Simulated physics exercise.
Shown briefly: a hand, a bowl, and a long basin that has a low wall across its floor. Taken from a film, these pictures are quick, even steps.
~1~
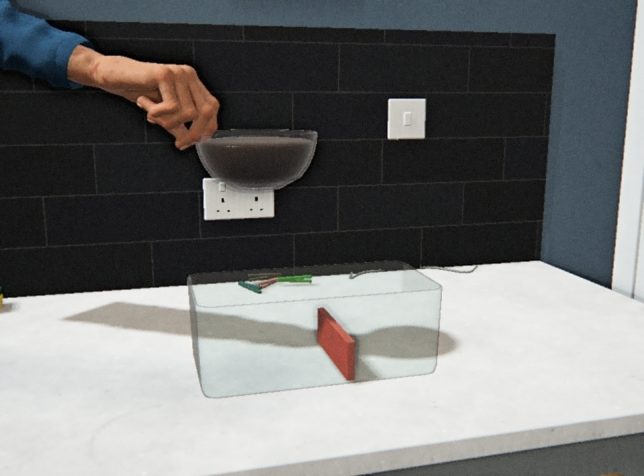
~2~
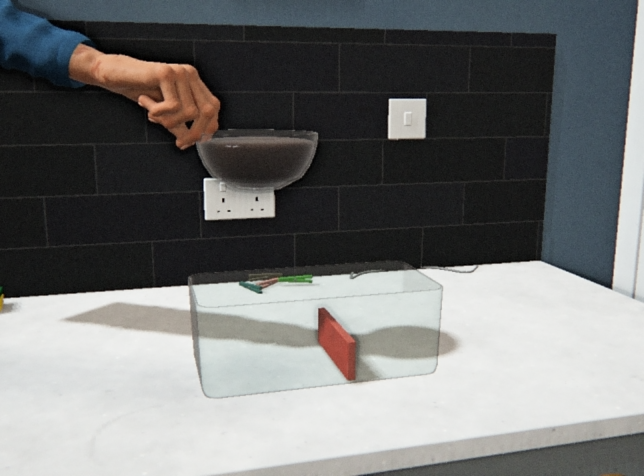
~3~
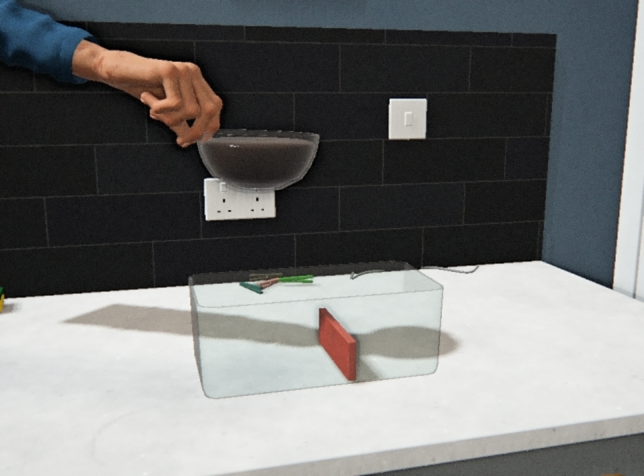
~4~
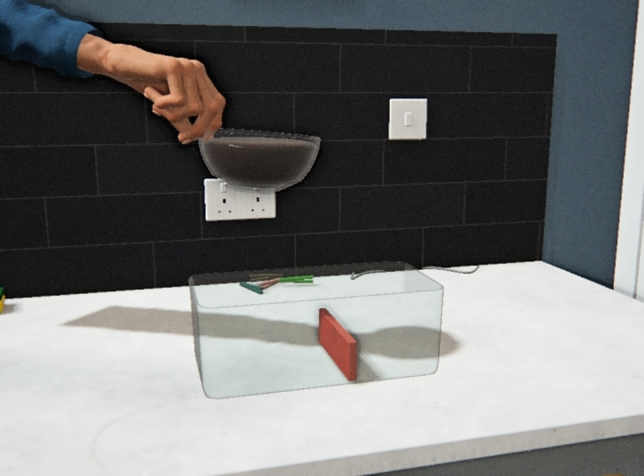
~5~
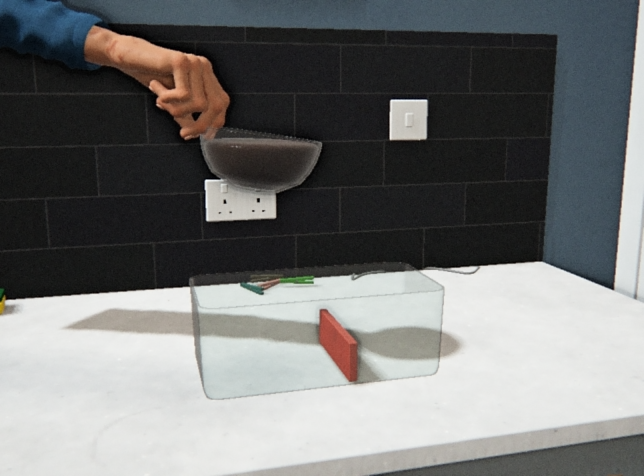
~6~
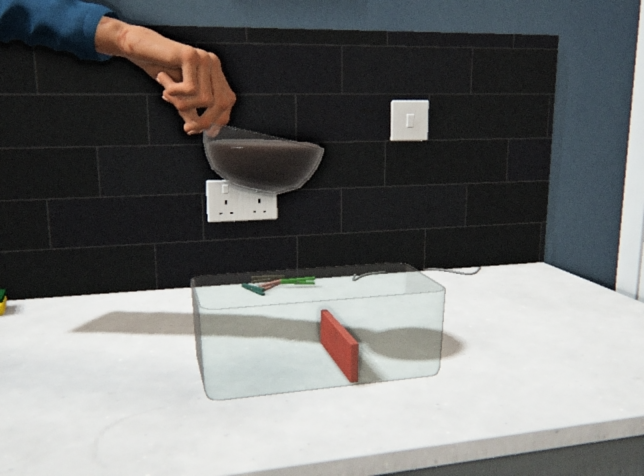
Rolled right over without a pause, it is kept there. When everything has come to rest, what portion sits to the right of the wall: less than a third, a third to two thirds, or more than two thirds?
More than two thirds sits there.
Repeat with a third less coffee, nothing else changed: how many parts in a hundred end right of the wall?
About 80 %.
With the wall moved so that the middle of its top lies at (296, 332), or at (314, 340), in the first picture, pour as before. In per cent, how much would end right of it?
I'd expect near 95 percent the first time and near 90 percent the next.
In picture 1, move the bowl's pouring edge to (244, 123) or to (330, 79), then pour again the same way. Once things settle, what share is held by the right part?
Close to 0 in a hundred, and close to 85 in a hundred.
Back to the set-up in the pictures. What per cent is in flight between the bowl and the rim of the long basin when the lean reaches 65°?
40 %.
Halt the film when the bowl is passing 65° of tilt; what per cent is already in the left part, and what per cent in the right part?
Left 0, right 20.
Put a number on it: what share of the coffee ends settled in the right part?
Roughly 85 percent of it.
A moment on, the bowl is tipped part way and 39 per cent is still to pour, 1 is left of the wall and 19 right of it.
Next, the bowl is tipped on its side and 2 per cent is still to pour, 7 is left of the wall and 82 right of it.
Then the bowl is tipped right over and 0 per cent is still to pour, 15 is left of the wall and 84 right of it.
Later the bowl is tipped right over and 0 per cent is still to pour, 14 is left of the wall and 84 right of it.
At rest 14 per cent lies left of the wall, 84 right of it and 1 outside.
